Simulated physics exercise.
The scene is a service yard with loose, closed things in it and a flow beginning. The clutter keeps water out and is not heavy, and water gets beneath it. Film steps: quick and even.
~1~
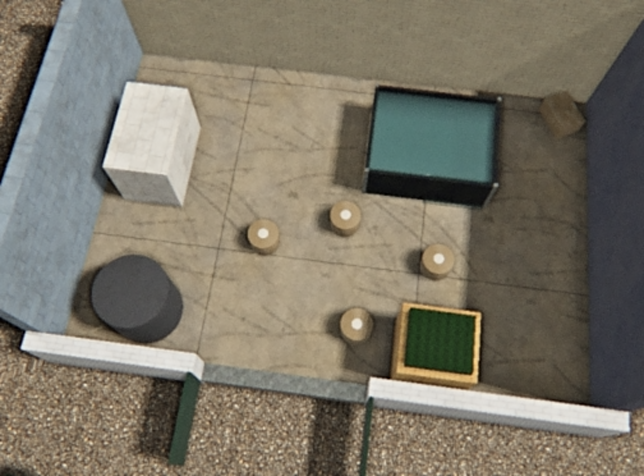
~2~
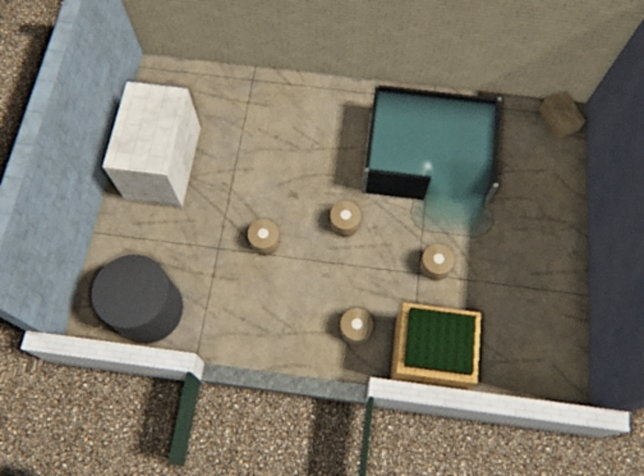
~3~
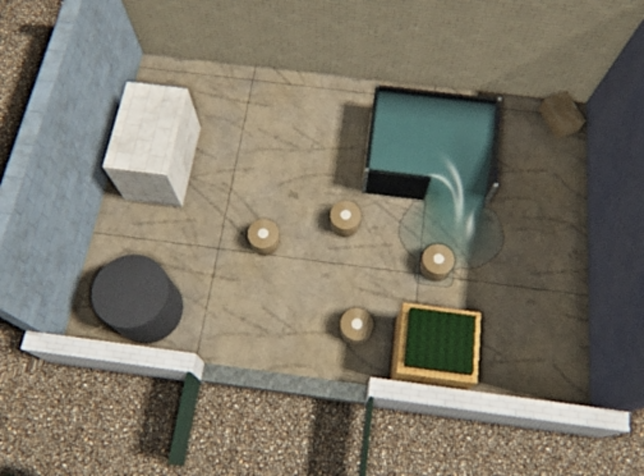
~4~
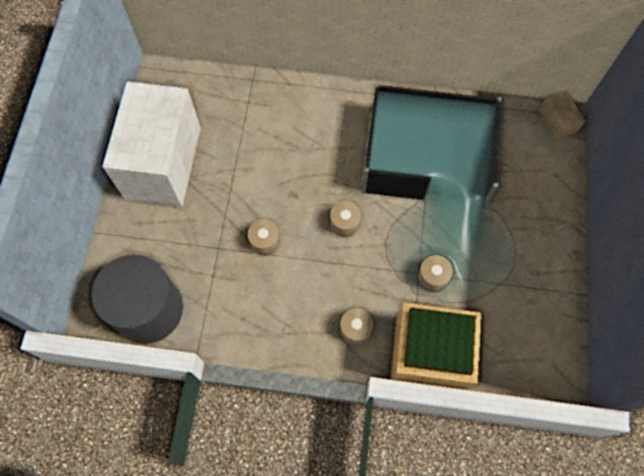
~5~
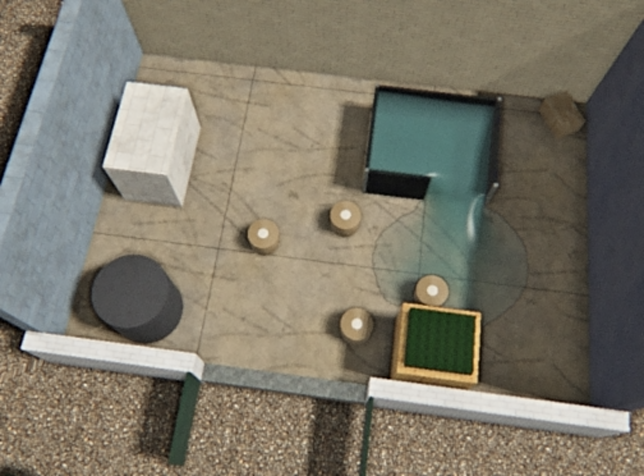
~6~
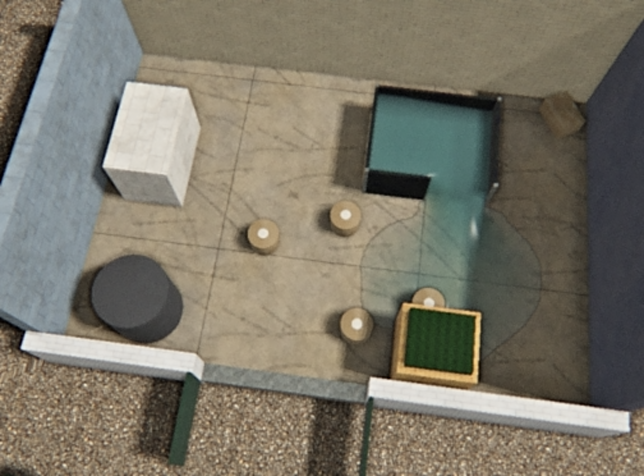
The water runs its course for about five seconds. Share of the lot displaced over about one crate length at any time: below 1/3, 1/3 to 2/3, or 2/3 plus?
Band-wise it's the middle band, a third to two thirds.
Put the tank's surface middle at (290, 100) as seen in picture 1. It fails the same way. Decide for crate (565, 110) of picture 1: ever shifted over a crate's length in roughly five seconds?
My call: It fell short.
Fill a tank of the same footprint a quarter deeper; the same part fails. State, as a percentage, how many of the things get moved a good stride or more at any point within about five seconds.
I'd say somewhere about 40 percent.
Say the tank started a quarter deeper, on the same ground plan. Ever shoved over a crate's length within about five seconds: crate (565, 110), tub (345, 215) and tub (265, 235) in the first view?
Taking them as listed - a shorter distance for the first, a shorter distance for the second, a shorter distance for the third.
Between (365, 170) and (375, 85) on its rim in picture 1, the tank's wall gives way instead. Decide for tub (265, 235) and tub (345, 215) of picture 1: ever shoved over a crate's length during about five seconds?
One by one - carried at least that far and never got there.
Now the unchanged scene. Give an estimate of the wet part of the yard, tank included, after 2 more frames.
Something close to 25 per cent.
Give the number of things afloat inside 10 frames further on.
Exactly 0.
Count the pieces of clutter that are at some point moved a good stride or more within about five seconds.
2.
A moment on, 1 of 5 are well off their spots; 1 afloat.
Next, 2 of 5 are well off their spots; 0 afloat.
Later, 2 of 5 are well off their spots; 0 afloat.
In the end, 2 of 5 are well off their spots, and 2 have been at some point; 0 afloat.
